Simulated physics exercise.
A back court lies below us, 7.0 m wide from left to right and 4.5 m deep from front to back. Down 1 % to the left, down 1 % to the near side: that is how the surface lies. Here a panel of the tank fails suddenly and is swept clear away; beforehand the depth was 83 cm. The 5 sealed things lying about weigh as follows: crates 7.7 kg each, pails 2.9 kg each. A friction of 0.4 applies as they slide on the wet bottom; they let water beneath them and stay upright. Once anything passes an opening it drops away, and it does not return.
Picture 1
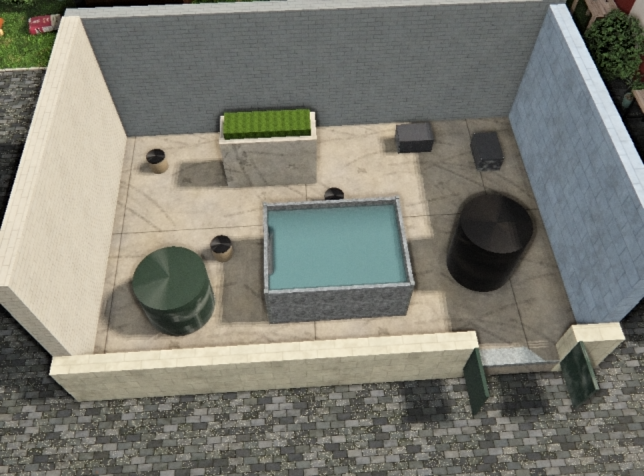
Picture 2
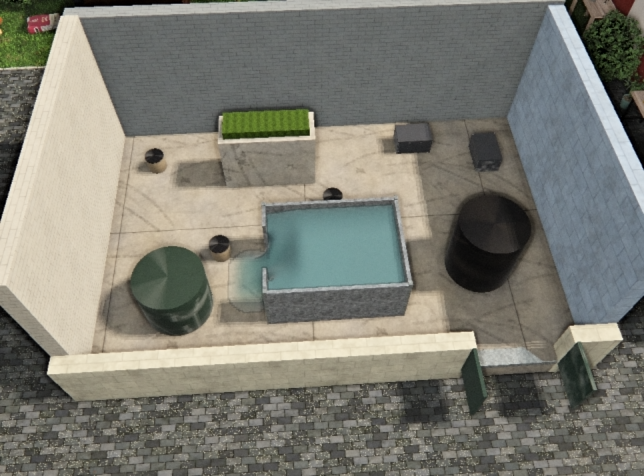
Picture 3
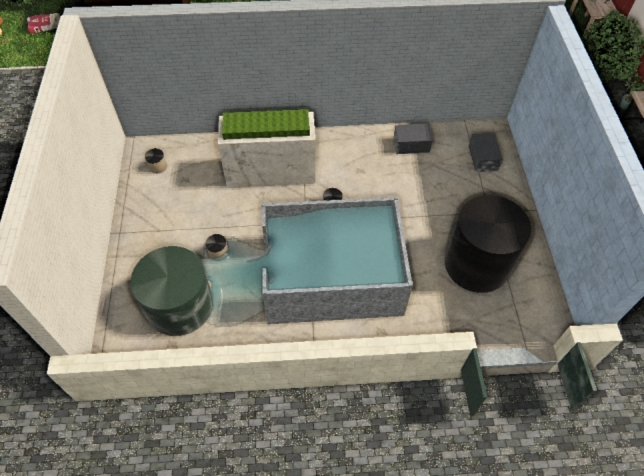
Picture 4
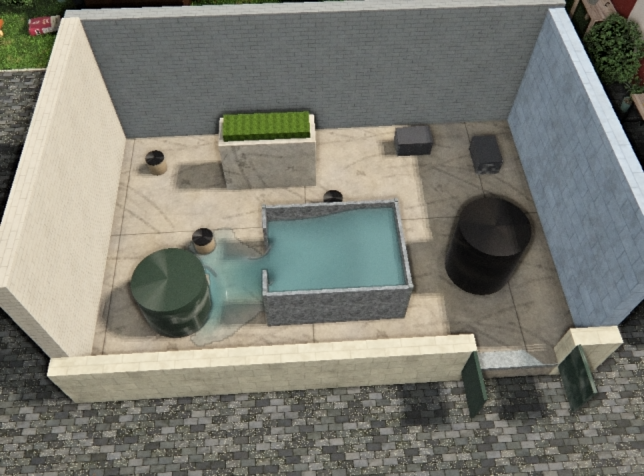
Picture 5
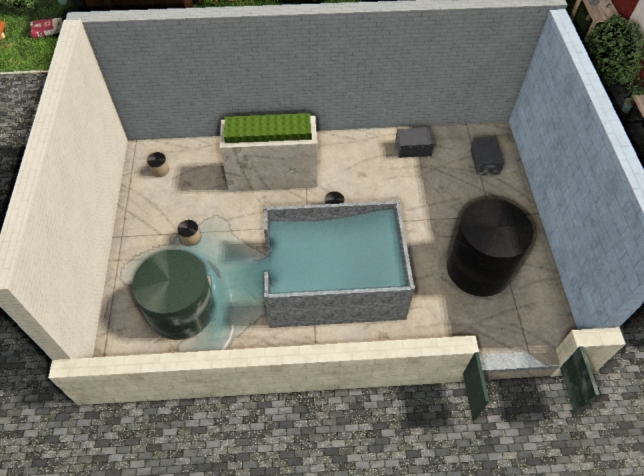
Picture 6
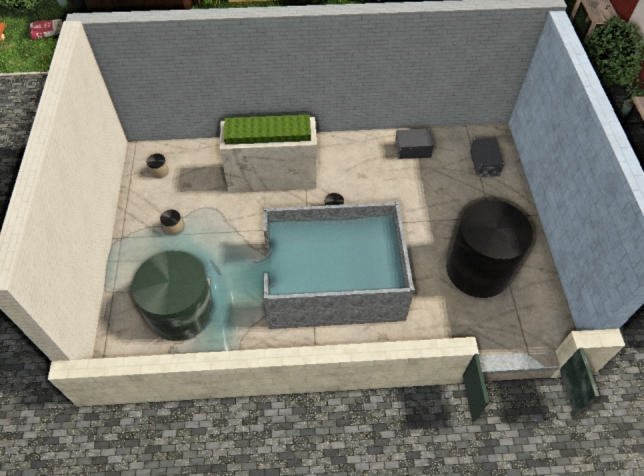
The footage shows a walled courtyard with a raised tank of water, whose left side opens and pours water across the paving, spreading around a dark green cylinder while one small pail slides leftward and the other objects stay put.
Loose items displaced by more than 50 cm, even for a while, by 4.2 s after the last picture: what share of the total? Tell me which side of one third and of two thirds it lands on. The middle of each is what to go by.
It ends in the middle band.
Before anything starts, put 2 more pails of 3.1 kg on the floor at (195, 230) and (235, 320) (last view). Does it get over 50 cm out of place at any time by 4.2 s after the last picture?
Result in order: Exceeded; exceeded.
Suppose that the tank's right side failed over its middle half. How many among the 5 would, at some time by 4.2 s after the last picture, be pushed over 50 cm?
Then 2.
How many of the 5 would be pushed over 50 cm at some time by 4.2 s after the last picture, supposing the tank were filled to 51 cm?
In that case the number is 2.
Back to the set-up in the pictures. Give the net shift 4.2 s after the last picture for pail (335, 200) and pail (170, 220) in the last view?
In turn: 0 cm, 550 cm.
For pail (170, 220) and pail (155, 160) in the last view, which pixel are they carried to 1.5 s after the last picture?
Roughly (177, 126), then roughly (196, 134).
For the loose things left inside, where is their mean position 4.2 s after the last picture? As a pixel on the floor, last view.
The centre is close to (453, 166).
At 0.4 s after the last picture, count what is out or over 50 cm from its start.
At that moment it comes to 1.
Then, 0.4 s after the last picture 1 of 5 are over 50 cm from their spots; 0 afloat.
Then, 1.5 s after the last picture 2 of 5 are over 50 cm from their spots; 2 afloat.
Then, 2.8 s after the last picture 2 of 5 are over 50 cm from their spots; 2 afloat.
Then, 4.2 s after the last picture 3 of 5 are over 50 cm from their spots, and 3 have been at some point; 2 afloat.
